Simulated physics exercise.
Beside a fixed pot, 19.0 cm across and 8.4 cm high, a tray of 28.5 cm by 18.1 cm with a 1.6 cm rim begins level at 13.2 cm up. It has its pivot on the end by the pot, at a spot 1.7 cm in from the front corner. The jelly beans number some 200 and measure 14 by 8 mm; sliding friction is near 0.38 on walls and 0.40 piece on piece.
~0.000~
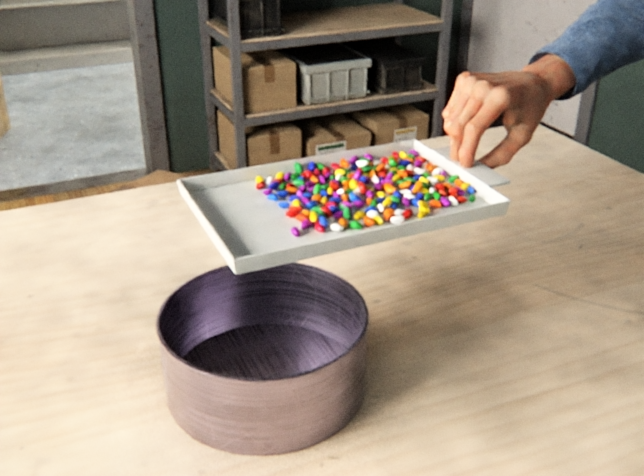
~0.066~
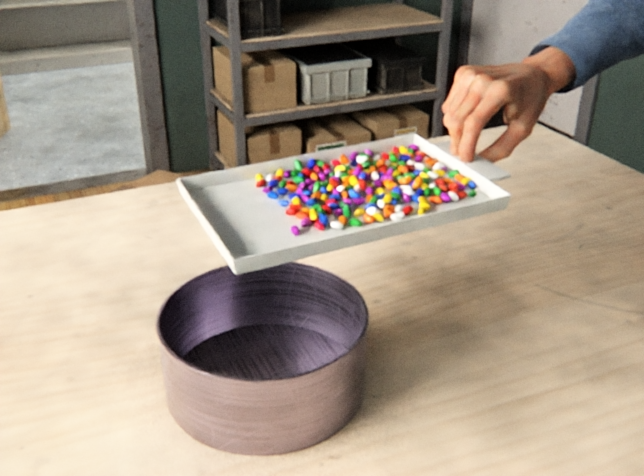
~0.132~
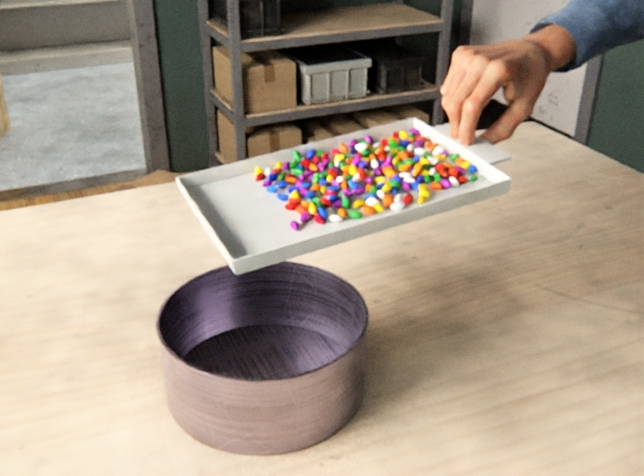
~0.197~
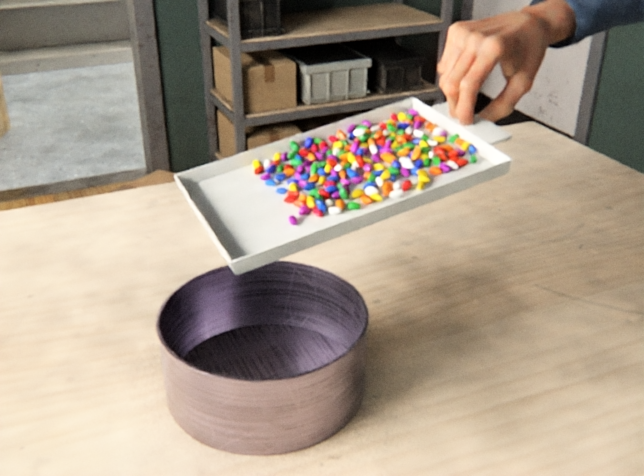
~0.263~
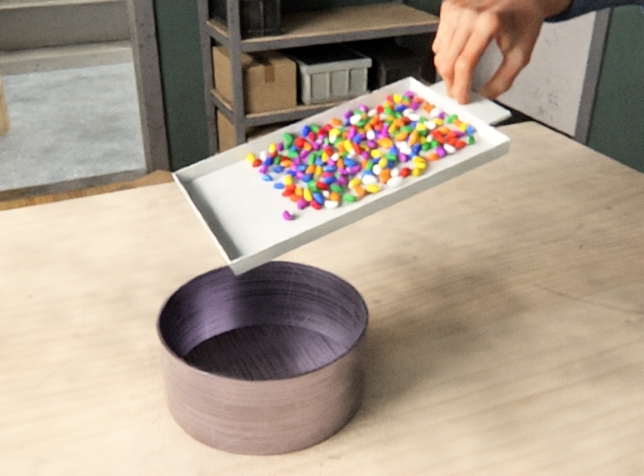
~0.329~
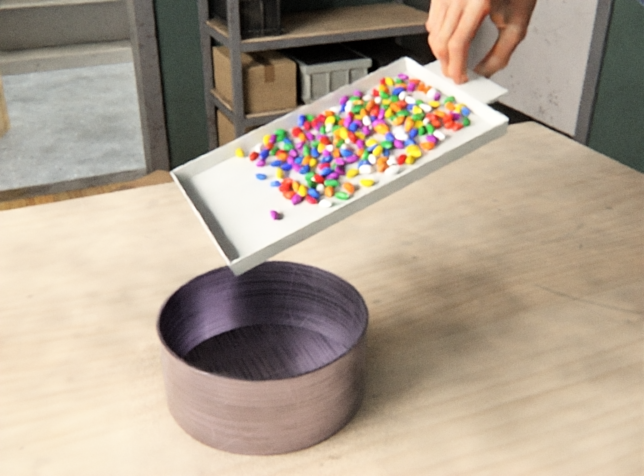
A hand raises the right end of a white tray of colourful jelly beans, tilting it leftward.
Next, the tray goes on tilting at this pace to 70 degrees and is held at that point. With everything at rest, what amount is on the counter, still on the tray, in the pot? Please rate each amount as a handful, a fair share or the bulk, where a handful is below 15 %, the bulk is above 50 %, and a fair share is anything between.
Counter: A fair share; tray: A fair share; pot: A fair share.
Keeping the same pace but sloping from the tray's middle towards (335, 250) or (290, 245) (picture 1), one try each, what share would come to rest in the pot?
About 65 per cent on the first try and 75 per cent on the second.
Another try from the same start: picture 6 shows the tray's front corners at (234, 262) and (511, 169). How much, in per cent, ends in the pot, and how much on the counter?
You'd end with pot at 80 and counter at 0.
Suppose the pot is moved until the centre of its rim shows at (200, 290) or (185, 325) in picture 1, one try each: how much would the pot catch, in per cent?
Near 55 and 50 percent, one try each.
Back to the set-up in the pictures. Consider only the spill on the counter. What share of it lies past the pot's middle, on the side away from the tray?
Share: Close to 100 %.
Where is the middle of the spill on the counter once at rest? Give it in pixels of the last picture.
Around (118, 368).
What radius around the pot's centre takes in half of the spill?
That comes to near 20 cm.
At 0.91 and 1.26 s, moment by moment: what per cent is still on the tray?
About 70, 45.
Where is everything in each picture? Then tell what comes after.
In the first picture, tray tilt 0 degrees, front corners at (235, 258) and (507, 200); middle of the pieces at (369, 190); pot at (263, 313).
In the second picture, tray tilt 1 degrees, front corners at (235, 258) and (508, 194); middle of the pieces at (370, 186).
In the third picture, tray tilt 5 degrees, front corners at (234, 259) and (509, 178), lowest corner left front; middle of the pieces at (369, 175).
In the fourth picture, tray tilt 10 degrees, front corners at (233, 260) and (508, 159), lowest corner left front; middle of the pieces at (368, 162).
In the fifth picture, tray tilt 14 degrees, front corners at (232, 261) and (507, 139), lowest corner left front; middle of the pieces at (365, 149).
In the sixth picture, tray tilt 19 degrees, front corners at (230, 262) and (504, 119), lowest corner left front; middle of the pieces at (361, 137); pot at (263, 313). The tray's pace is about 70 degrees a second.
After 0.68 s, tilt 44 degrees; the tray holds 100 %, the pot 0 %.
Then, at 0.91 s, tilt 60 degrees; the tray holds 70 %, the pot 5 %.
After 1.26 s, tilt 70 degrees; the tray holds 45 %, the pot 25 %.
At rest (2.9 s), counter 30 %, tray 35 %, pot 35 %.
